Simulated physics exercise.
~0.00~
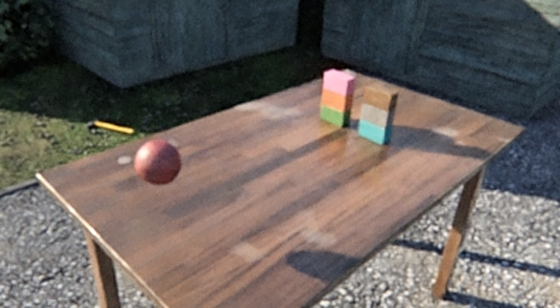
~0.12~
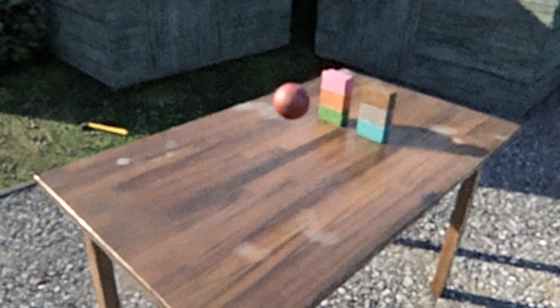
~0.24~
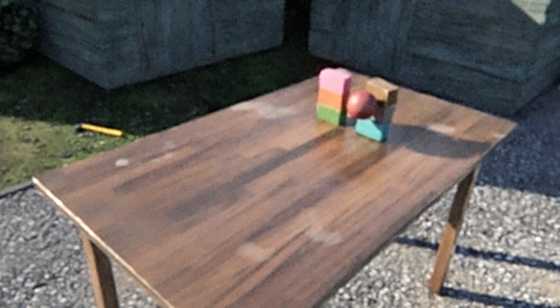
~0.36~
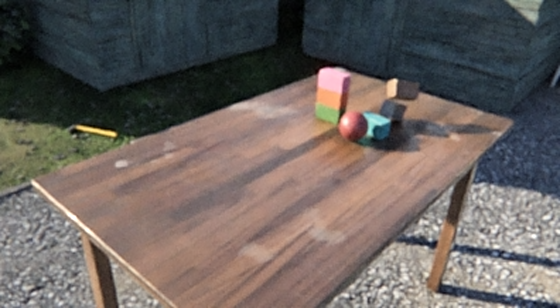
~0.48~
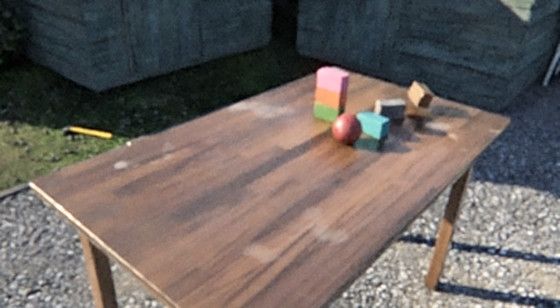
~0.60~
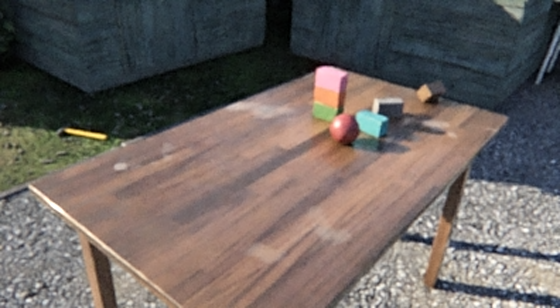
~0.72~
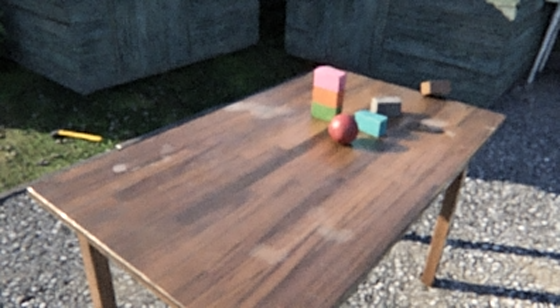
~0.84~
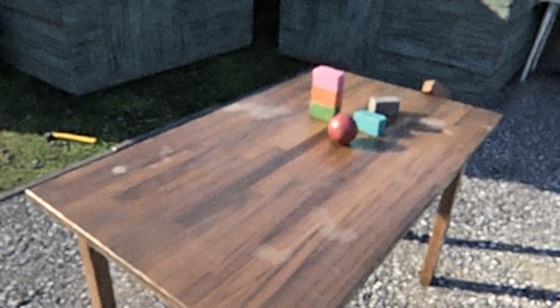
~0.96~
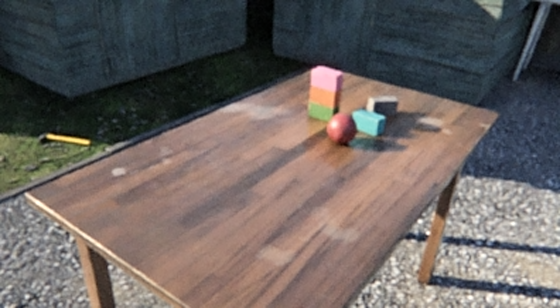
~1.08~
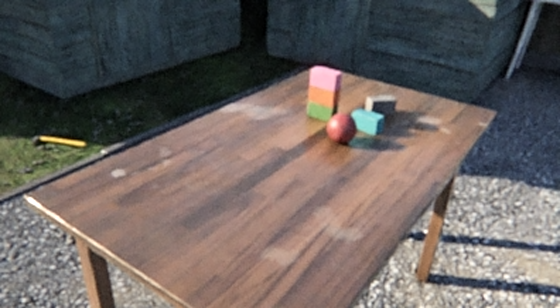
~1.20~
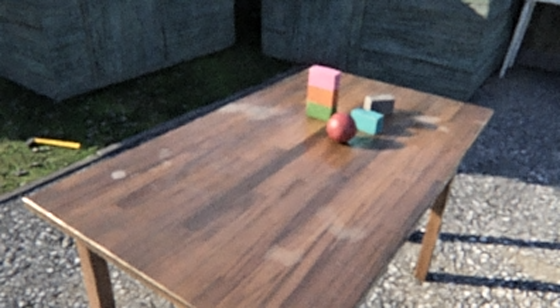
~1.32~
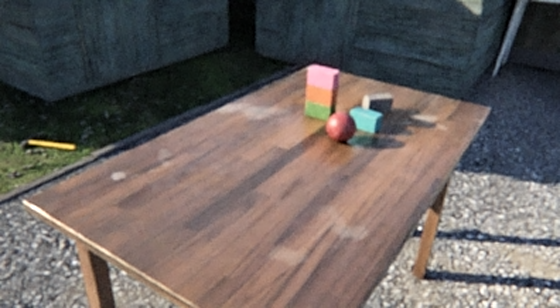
To begin with, a red ball hangs in the air over the left part of a wooden table, where two small stacks of coloured blocks stand near the far end. The ball flies right and strikes the right-hand stack of brown, grey and turquoise blocks. That stack breaks apart, with the brown block tumbling right and the grey one shifting back as the ball drops beside the turquoise block. The brown block then slips off the far edge. The ball settles, and the pink, orange and green stack still stands upright beside the scattered grey and turquoise blocks.
